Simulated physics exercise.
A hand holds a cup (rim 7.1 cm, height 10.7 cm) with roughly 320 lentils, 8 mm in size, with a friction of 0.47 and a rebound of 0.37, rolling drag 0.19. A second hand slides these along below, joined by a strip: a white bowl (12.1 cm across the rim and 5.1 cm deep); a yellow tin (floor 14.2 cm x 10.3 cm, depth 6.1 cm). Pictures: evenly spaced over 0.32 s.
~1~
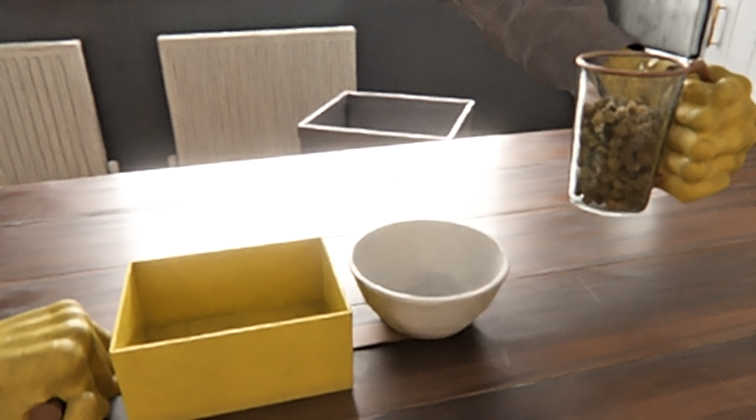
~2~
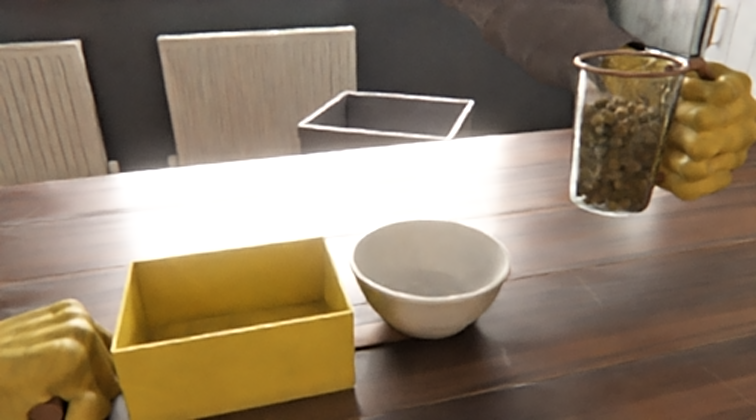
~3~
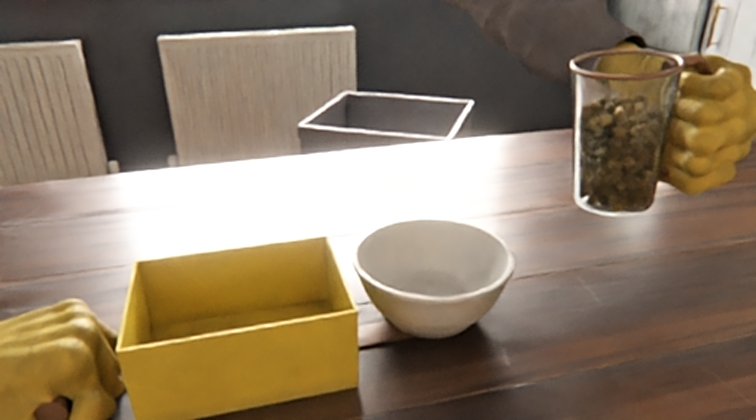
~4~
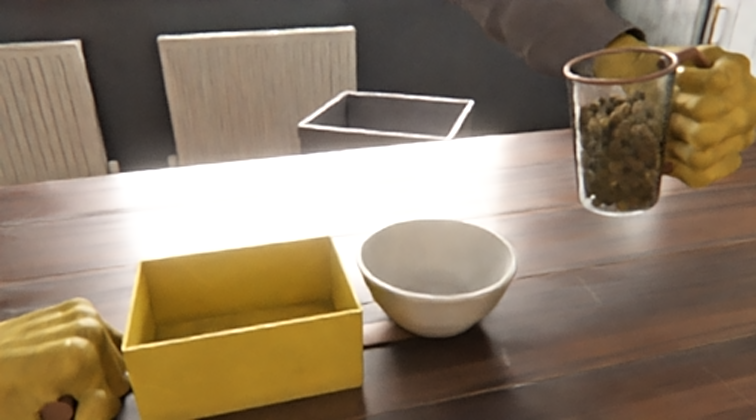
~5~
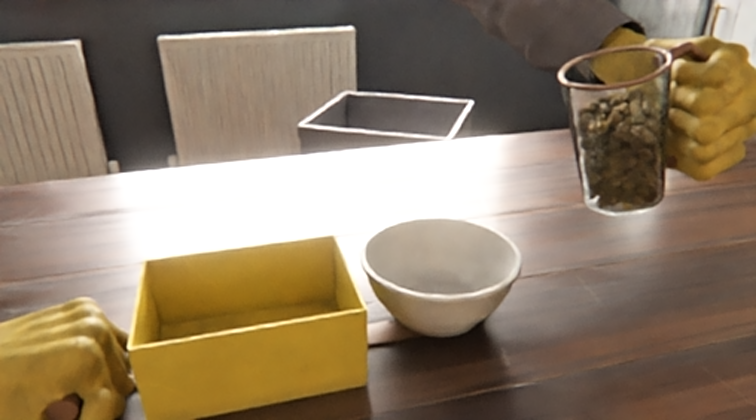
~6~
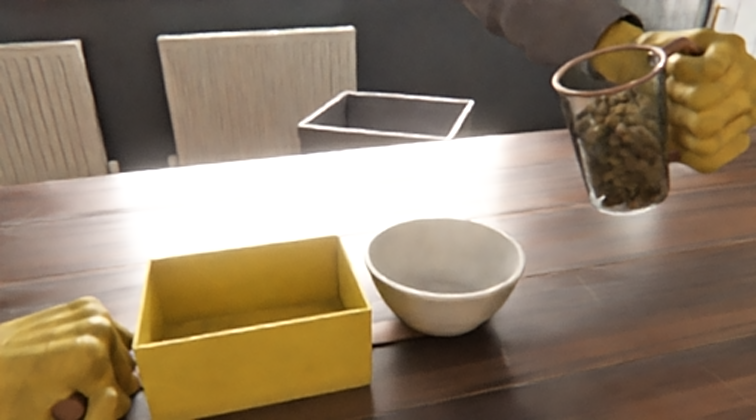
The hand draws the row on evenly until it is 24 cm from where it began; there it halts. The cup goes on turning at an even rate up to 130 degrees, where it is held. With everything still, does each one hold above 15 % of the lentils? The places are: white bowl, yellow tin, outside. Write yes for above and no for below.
White bowl: Yes, yellow tin: No, outside: No.
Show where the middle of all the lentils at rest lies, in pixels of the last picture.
I'd say close to (678, 250).
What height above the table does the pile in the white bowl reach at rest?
About 4.5 centimetres.
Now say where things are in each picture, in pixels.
In the first picture, cup at (626, 97); tilt 0 degrees; dishes slid 0.0 cm; lip at (588, 66); top of the load at (644, 107); white bowl at (428, 254); yellow tin at (233, 285).
In the second picture, cup at (625, 98); tilt 1 degrees; dishes slid 0.1 cm; lip at (586, 68); top of the load at (617, 107).
In the third picture, cup at (622, 101); tilt 5 degrees; dishes slid 0.4 cm; low side left; lip at (581, 72); top of the load at (602, 106).
In the fourth picture, cup at (619, 105); tilt 11 degrees; dishes slid 0.7 cm; low side left; lip at (575, 78); top of the load at (601, 107).
In the fifth picture, cup at (617, 108); tilt 16 degrees; dishes slid 1.0 cm; low side left; lip at (569, 84); top of the load at (625, 105).
In the sixth picture, cup at (615, 112); tilt 21 degrees; dishes slid 1.3 cm; low side left; lip at (564, 91); top of the load at (624, 104); white bowl at (443, 252); yellow tin at (252, 282).
Then, 1.55 s after the last picture, tilt 130 degrees; white bowl 100 %; middle of all pieces on or above the table near (525, 272).
Then, 2.84 s after the last picture, tilt 130 degrees; white bowl 100 %; middle of all pieces on or above the table near (587, 265).
Then, 4.03 s after the last picture, tilt 130 degrees; white bowl 100 %; middle of all pieces on or above the table near (644, 256).
Then, 5.17 s after the last picture, tilt 130 degrees; white bowl 100 %; middle of all pieces on or above the table near (678, 250).
In the end, cup 0 %, outside 0 %, white bowl 100 %, yellow tin 0 %.
